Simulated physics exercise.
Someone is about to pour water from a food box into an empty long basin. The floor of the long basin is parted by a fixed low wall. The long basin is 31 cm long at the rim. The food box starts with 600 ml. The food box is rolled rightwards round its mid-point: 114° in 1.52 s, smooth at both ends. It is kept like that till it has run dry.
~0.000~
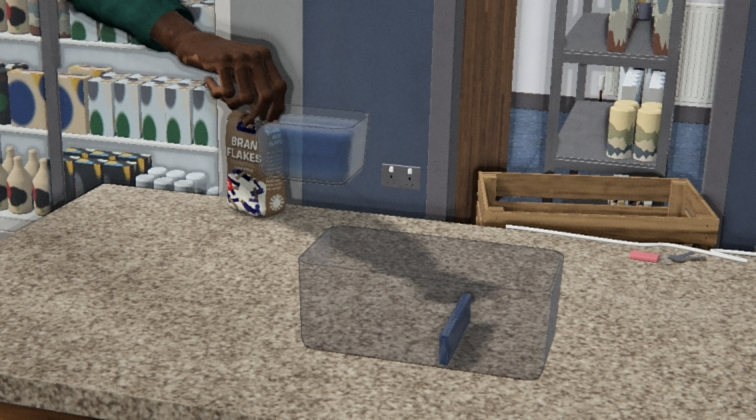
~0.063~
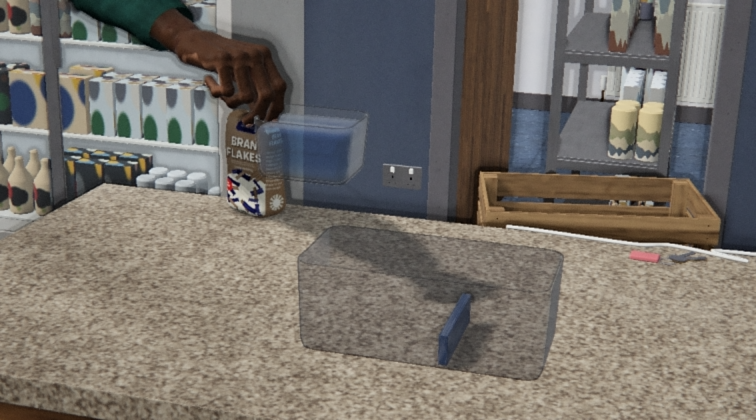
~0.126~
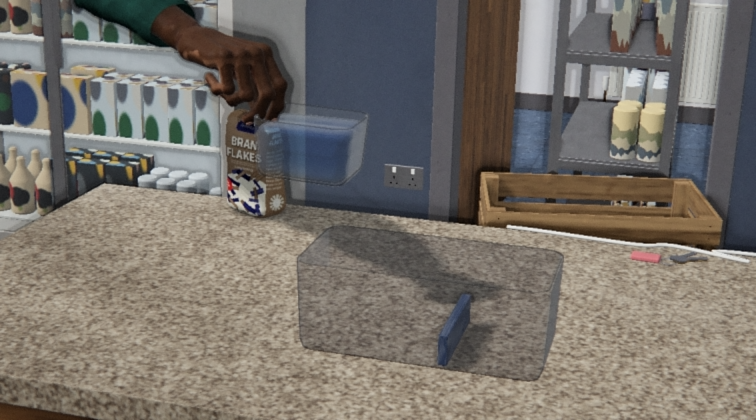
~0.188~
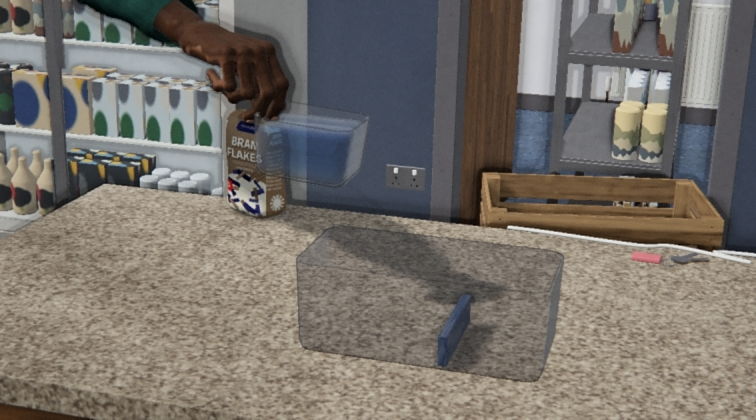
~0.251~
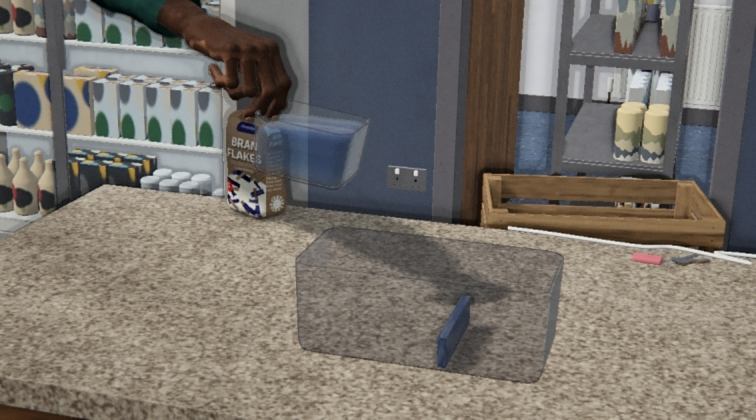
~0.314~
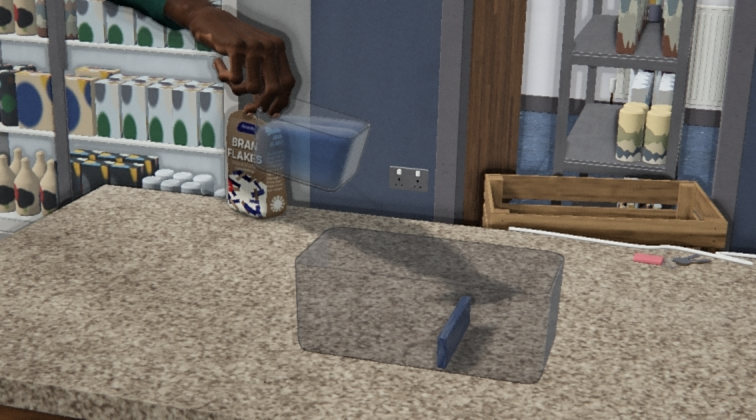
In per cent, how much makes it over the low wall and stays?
Roughly 5 per cent is past the wall.
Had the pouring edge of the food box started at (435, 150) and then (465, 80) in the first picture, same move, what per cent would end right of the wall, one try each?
In turn about 75 and 80 per cent.
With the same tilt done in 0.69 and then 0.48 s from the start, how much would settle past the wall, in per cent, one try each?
First 10, then 15 per cent.
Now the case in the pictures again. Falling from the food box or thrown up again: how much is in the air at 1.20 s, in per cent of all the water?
Some 6 per cent.
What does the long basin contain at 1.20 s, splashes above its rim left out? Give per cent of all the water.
Near 86 in a hundred.
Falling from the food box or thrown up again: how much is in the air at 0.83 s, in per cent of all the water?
Near 30 in a hundred.
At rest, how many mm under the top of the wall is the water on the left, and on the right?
Some 16 mm on the left and 38 mm on the right.
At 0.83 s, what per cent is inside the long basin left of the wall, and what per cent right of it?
Near 24 on the left, 0 on the right.
Then, 0.83 s in, the tilt is 65° and 47 per cent is still to pour, 23 is left of the wall and 0 right of it.
Then, 1.20 s in, the tilt is 102° and 6 per cent is still to pour, 82 is left of the wall and 5 right of it.
Then, 1.59 s in, the tilt is 114° and 0 per cent is still to pour, 94 is left of the wall and 5 right of it.
Then, 2.02 s in, the tilt is 114° and 0 per cent is still to pour, 94 is left of the wall and 5 right of it.
Finally, 94 per cent lies left of the wall, 5 right of it and 1 outside.
